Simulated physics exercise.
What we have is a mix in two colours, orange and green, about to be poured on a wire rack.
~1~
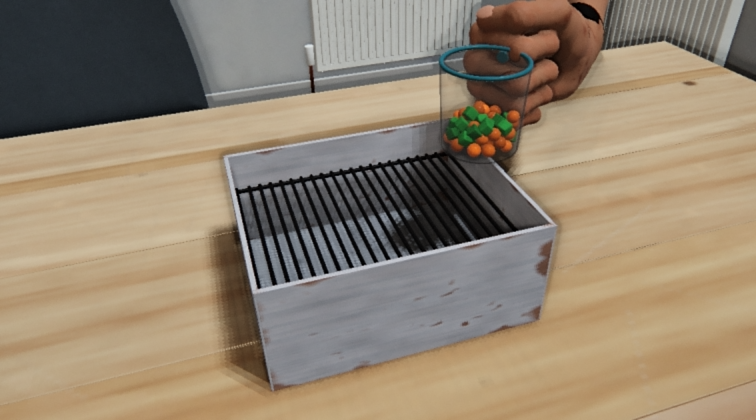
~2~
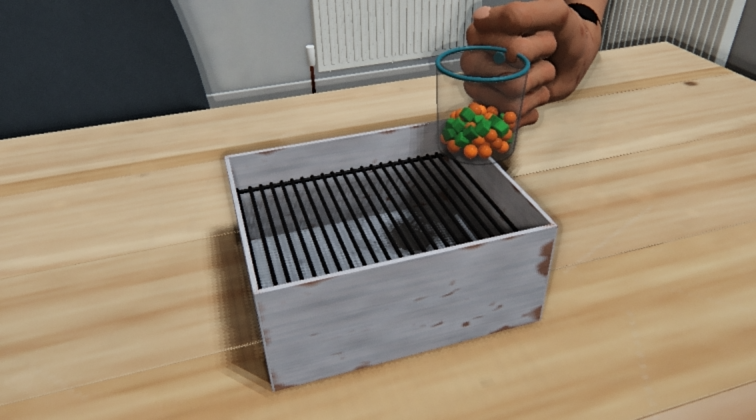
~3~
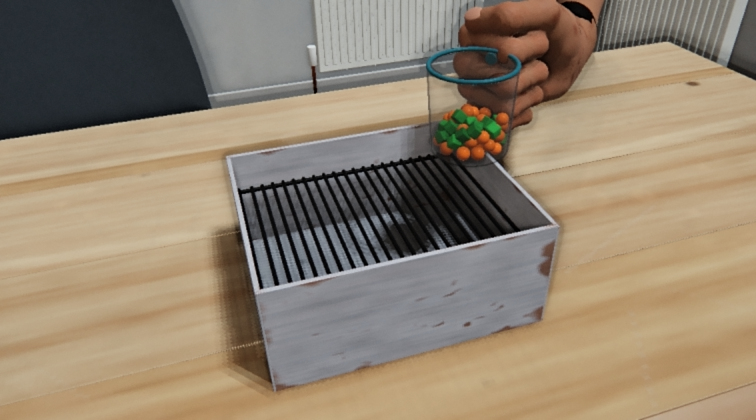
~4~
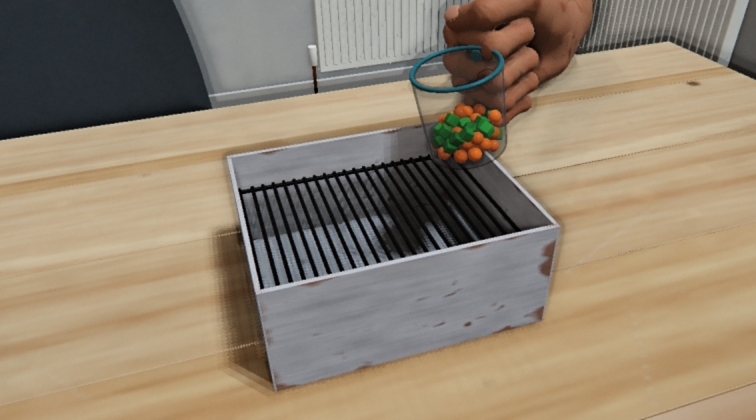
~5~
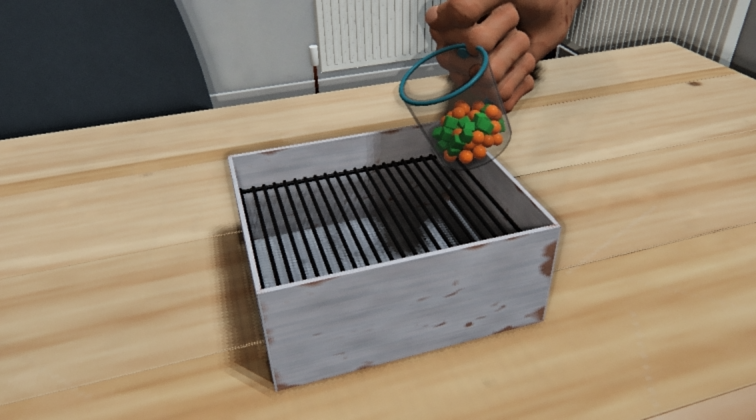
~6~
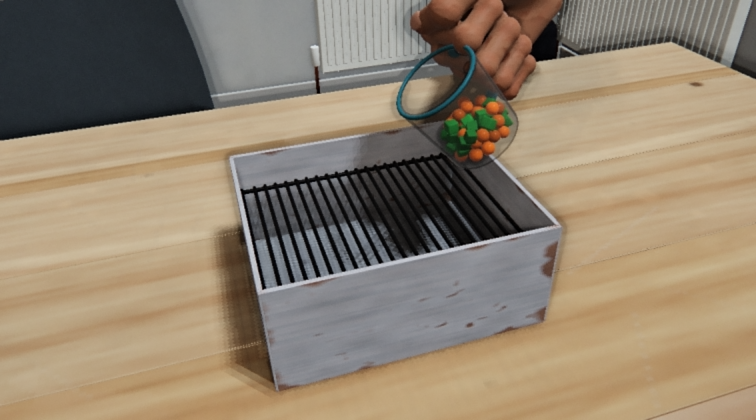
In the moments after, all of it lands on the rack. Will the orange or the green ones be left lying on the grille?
In the end the orange ones get caught above, and the green ones get caught above.
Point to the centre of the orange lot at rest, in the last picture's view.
Near (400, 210).
Then, 0.46 s later than the last frame, orange ones, every one in the cup; green ones, every one in the cup.
Then, 0.86 s later than the last frame, orange ones, the larger part in the cup, about a tenth on or over the wires; green ones, the larger part in the cup, roughly a quarter on or over the wires.
Then, 1.20 s later than the last frame, orange ones, every one on or over the wires; green ones, every one on or over the wires.
When it is over, orange ones, every one on the wires, not one under the rack; green ones, every one on the wires, not one under the rack.
